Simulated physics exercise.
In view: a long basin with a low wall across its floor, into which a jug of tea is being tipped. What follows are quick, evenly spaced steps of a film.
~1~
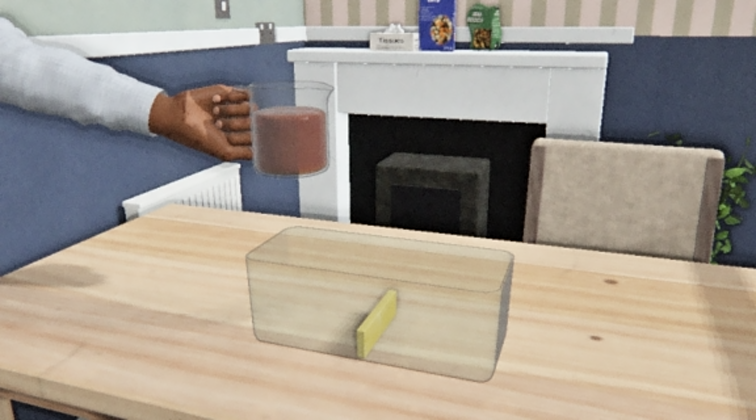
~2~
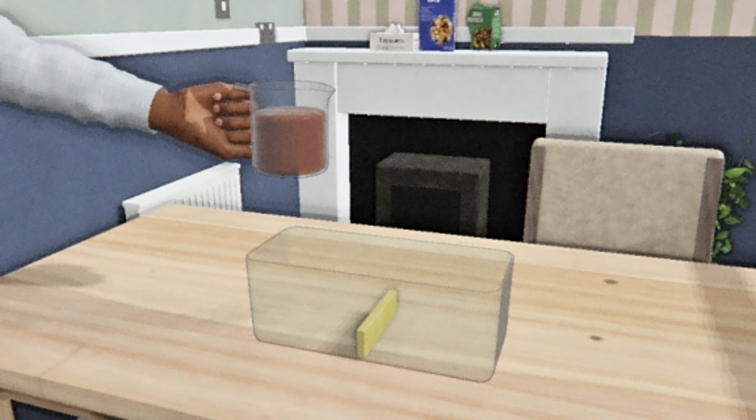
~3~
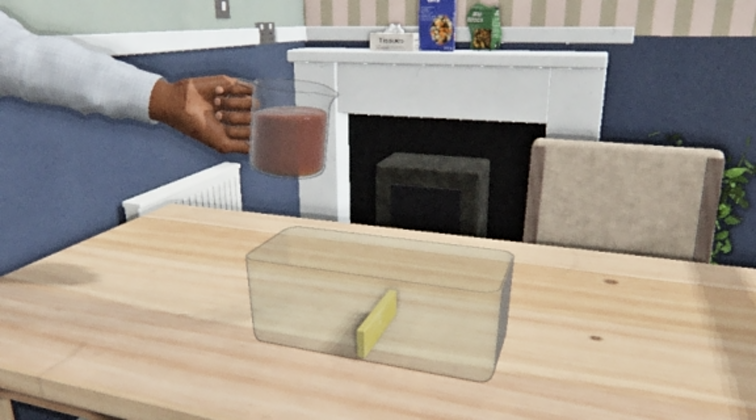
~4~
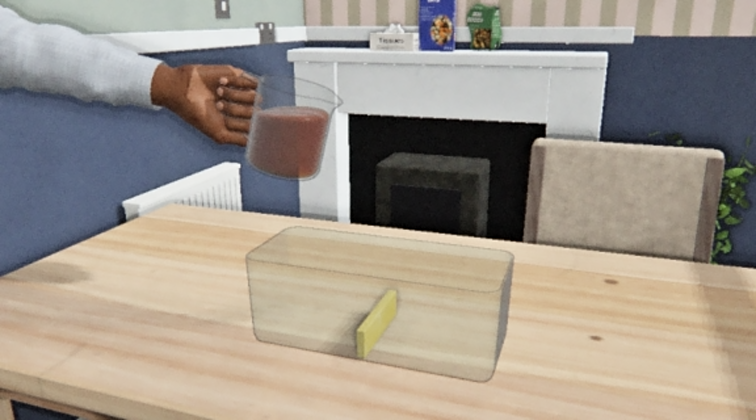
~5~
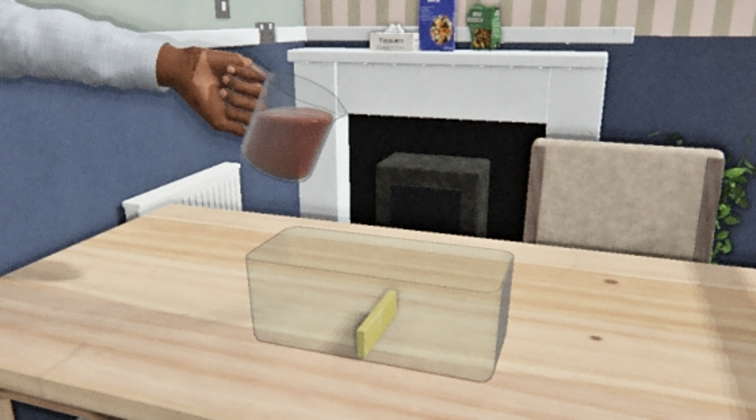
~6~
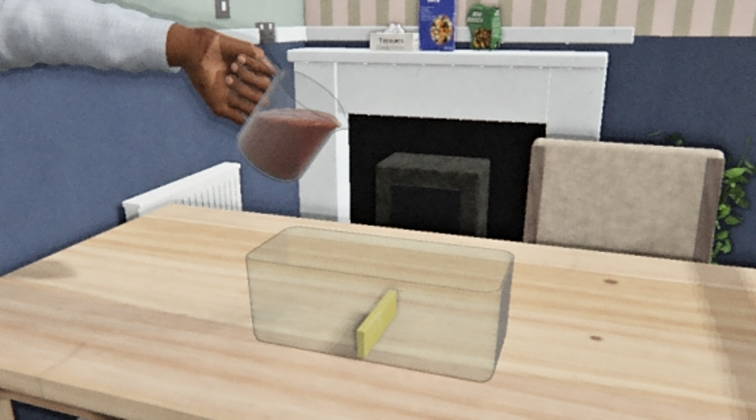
The footage shows a hand holding a clear jug of reddish-brown liquid above a long transparent basin with a low yellow wall inside, on a wooden table; the hand gradually tilts the jug to the right, its liquid nearing the lip.
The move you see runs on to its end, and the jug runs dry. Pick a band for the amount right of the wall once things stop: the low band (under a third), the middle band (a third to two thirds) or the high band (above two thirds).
The high band.
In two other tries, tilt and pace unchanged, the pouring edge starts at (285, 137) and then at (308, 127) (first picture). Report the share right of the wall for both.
It comes to about 5 %, followed by about 5 %.
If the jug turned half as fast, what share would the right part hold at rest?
Around 85 in a hundred.
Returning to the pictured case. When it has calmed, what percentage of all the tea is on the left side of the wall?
Estimate: Some 15 per cent.
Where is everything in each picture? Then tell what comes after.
In the first frame, tilt 0°; pouring edge (334, 88); surface from (260, 110) to (324, 113); the long basin's rim runs from (267, 242) to (507, 273); the wall's top is at (378, 310).
In the second frame, tilt 2°; pouring edge (335, 90); surface from (260, 110) to (325, 113).
In the third frame, tilt 7°; pouring edge (338, 95); surface from (262, 110) to (326, 114).
In the fourth frame, tilt 15°; pouring edge (342, 103); surface from (261, 113) to (328, 115).
In the fifth frame, tilt 26°; pouring edge (346, 115); surface from (261, 116) to (333, 117).
In the sixth frame, tilt 38°; pouring edge (348, 128); surface from (250, 124) to (341, 122).
A moment on, the jug is tipped on its side and 69 per cent is still to pour, 0 is left of the wall and 5 right of it.
Next, the jug is tipped on its side and 27 per cent is still to pour, 2 is left of the wall and 49 right of it.
Then the jug is tipped on its side and 10 per cent is still to pour, 5 is left of the wall and 77 right of it.
Later the jug is tipped on its side and 3 per cent is still to pour, 9 is left of the wall and 85 right of it.
Finally, 13 per cent lies left of the wall, 85 right of it and 1 outside.
